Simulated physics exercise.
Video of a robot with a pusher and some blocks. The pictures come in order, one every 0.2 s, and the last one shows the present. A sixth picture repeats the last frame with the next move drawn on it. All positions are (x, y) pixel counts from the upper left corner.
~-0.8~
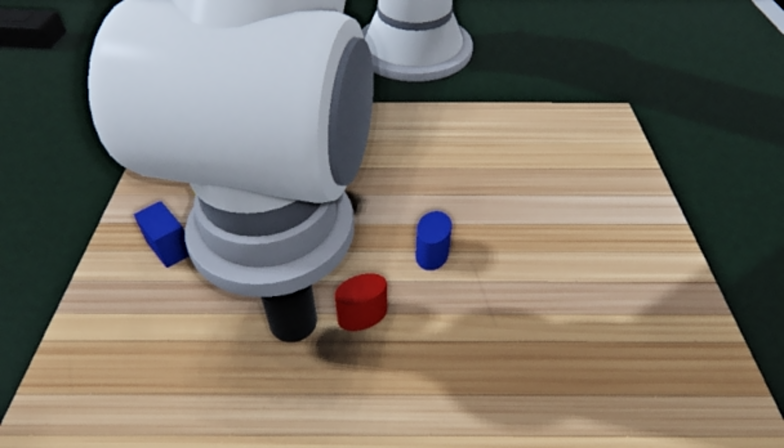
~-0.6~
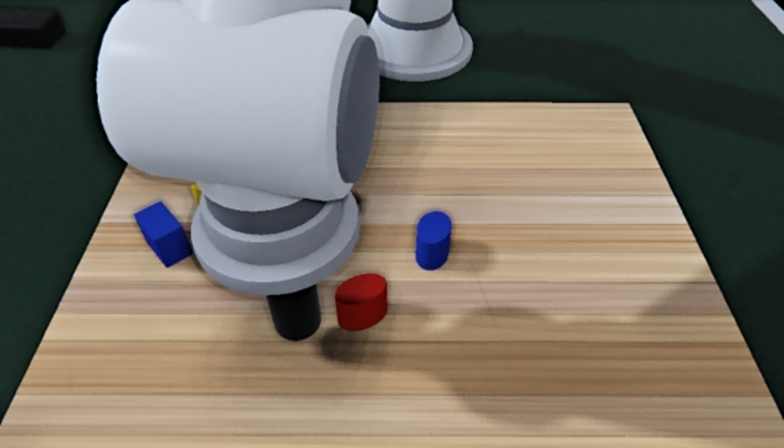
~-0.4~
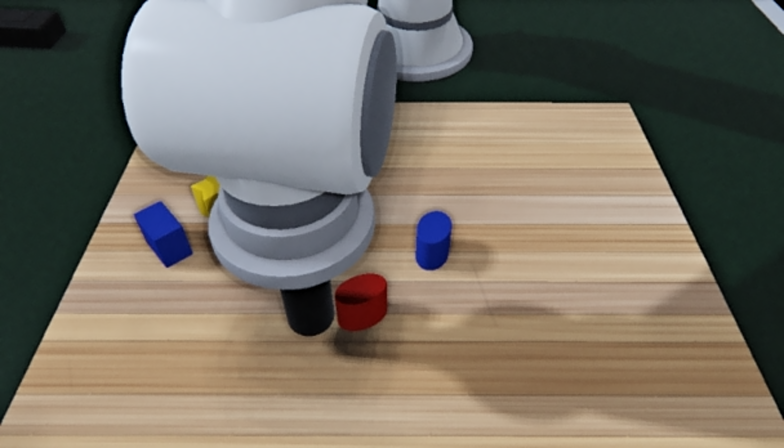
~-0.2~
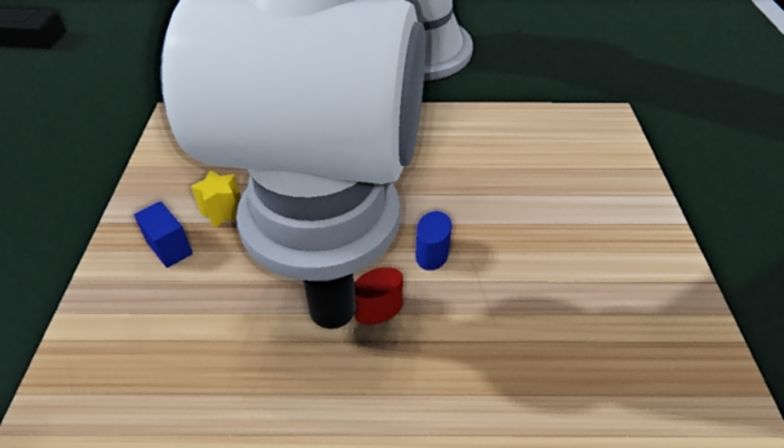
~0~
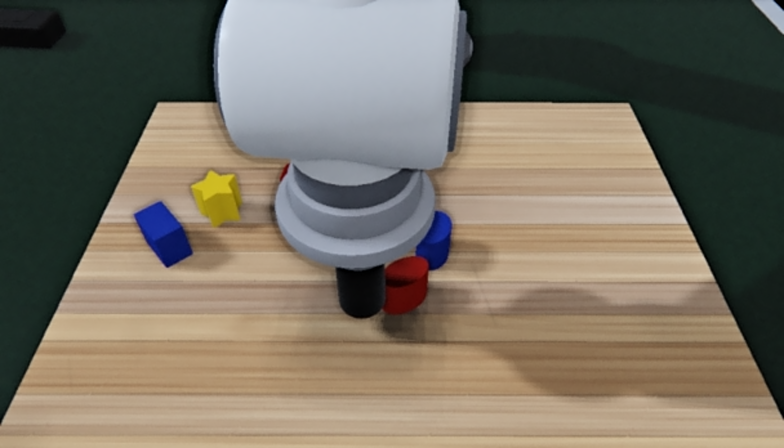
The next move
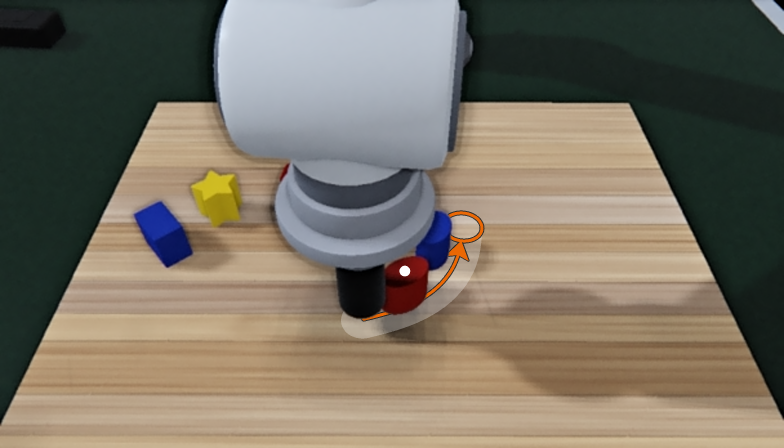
A bulky white robot arm with a black pusher moved right across a wooden table, revealing a yellow star, and nudged a red block rightward and slightly upward toward a blue one that stayed still.
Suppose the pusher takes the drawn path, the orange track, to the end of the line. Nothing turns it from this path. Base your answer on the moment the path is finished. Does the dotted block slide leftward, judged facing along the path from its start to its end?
Going by the path, no.
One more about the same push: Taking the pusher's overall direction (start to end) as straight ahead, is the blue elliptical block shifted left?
Yes - that is the case.
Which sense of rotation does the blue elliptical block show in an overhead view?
Anticlockwise, looking down.
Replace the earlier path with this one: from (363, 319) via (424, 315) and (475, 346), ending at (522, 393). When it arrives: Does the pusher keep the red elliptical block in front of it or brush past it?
My prediction: No longer in front.
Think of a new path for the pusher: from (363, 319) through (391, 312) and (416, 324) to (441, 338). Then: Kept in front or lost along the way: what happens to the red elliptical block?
That block drops off.
Path on the board, from (363, 319) over (419, 301) and (454, 266) to (463, 227); the dot is on the red elliptical block.
What follows on the original path. One third of the way, pusher (421, 282); red elliptical block (456, 248), turned 15° anticlockwise.
Two thirds of the way, pusher (456, 247); red elliptical block (493, 218); blue elliptical block (437, 209), turned 30° anticlockwise.
At the end, pusher (465, 208); red elliptical block (509, 199), turned 55° clockwise; blue elliptical block (429, 185), turned 100° anticlockwise.
